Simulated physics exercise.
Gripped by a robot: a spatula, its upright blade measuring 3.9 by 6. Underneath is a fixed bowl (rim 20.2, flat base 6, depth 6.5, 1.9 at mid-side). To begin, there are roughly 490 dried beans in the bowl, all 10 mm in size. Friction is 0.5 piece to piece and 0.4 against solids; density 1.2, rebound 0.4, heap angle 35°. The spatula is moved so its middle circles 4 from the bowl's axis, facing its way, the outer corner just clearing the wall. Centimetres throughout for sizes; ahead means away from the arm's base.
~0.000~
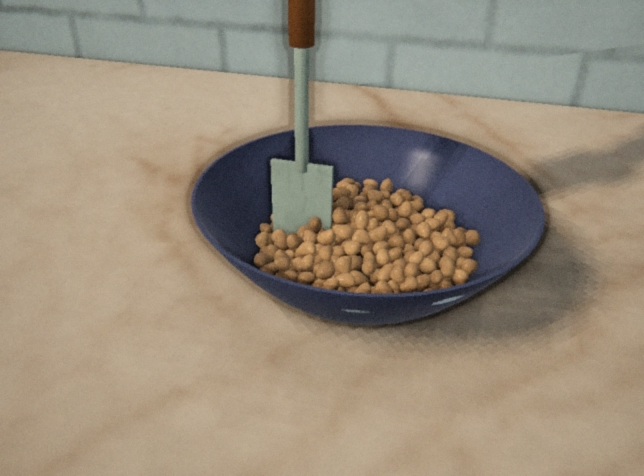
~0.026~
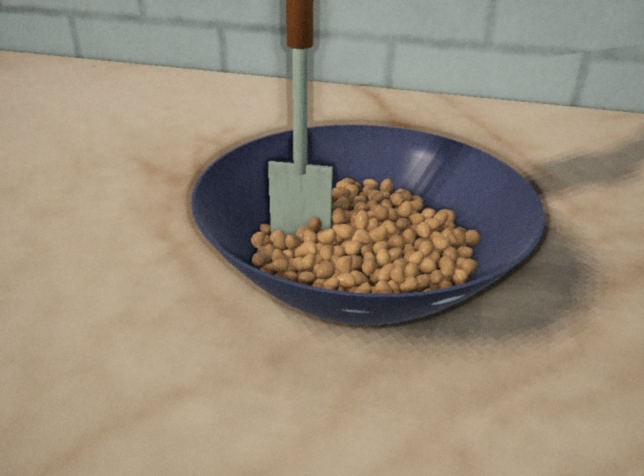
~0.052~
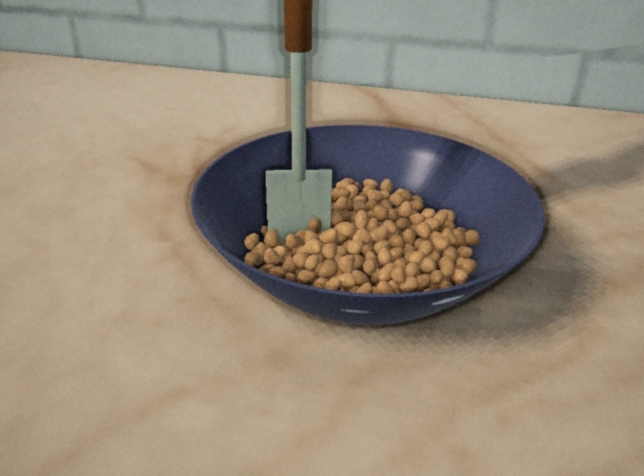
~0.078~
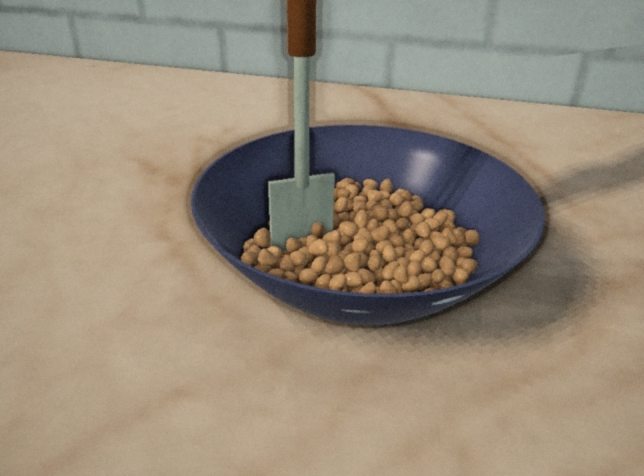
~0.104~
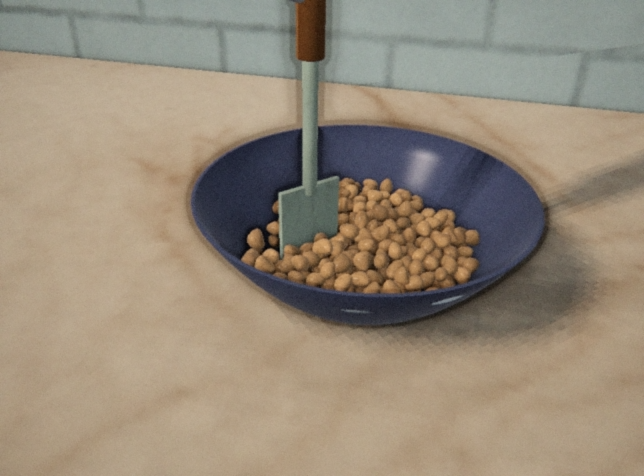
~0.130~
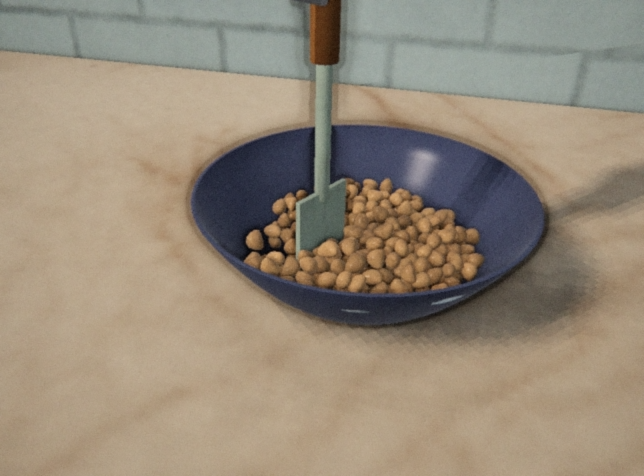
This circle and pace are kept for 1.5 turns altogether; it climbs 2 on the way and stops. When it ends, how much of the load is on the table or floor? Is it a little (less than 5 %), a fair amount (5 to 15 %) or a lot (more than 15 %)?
A little, less than 5 %.
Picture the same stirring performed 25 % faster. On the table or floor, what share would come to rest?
Estimate: Near 5 in a hundred.
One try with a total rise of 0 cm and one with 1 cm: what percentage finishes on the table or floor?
Roughly 5 percent, then roughly 0 percent.
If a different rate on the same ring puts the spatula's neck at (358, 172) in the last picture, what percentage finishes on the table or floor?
It comes to around 10 percent.
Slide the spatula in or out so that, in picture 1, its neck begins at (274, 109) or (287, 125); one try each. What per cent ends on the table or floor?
Near 0 and 5 in a hundred, one try each.
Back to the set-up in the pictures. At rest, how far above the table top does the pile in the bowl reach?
I'd say close to 6.0 centimetres.
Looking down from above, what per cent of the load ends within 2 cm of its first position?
I'd say something near 20 percent.
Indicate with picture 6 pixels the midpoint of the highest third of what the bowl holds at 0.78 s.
Somewhere around (346, 235), I think.
By 0.45 s, 249° round, highest piece 8 above the table; 482 in the bowl, 4 on the table or floor, 1 in flight or on the tool.
By 0.78 s, 75° round, highest piece 7 above the table; 480 in the bowl, 7 on the table or floor.
By 1.14 s, 180° round, highest piece 6 above the table; 480 in the bowl, 7 on the table or floor.
By 1.84 s, 180° round, highest piece 6 above the table; 480 in the bowl, 7 on the table or floor.
Final count, 480 in the bowl, 7 on the table or floor. That is 1 % on the table or floor.
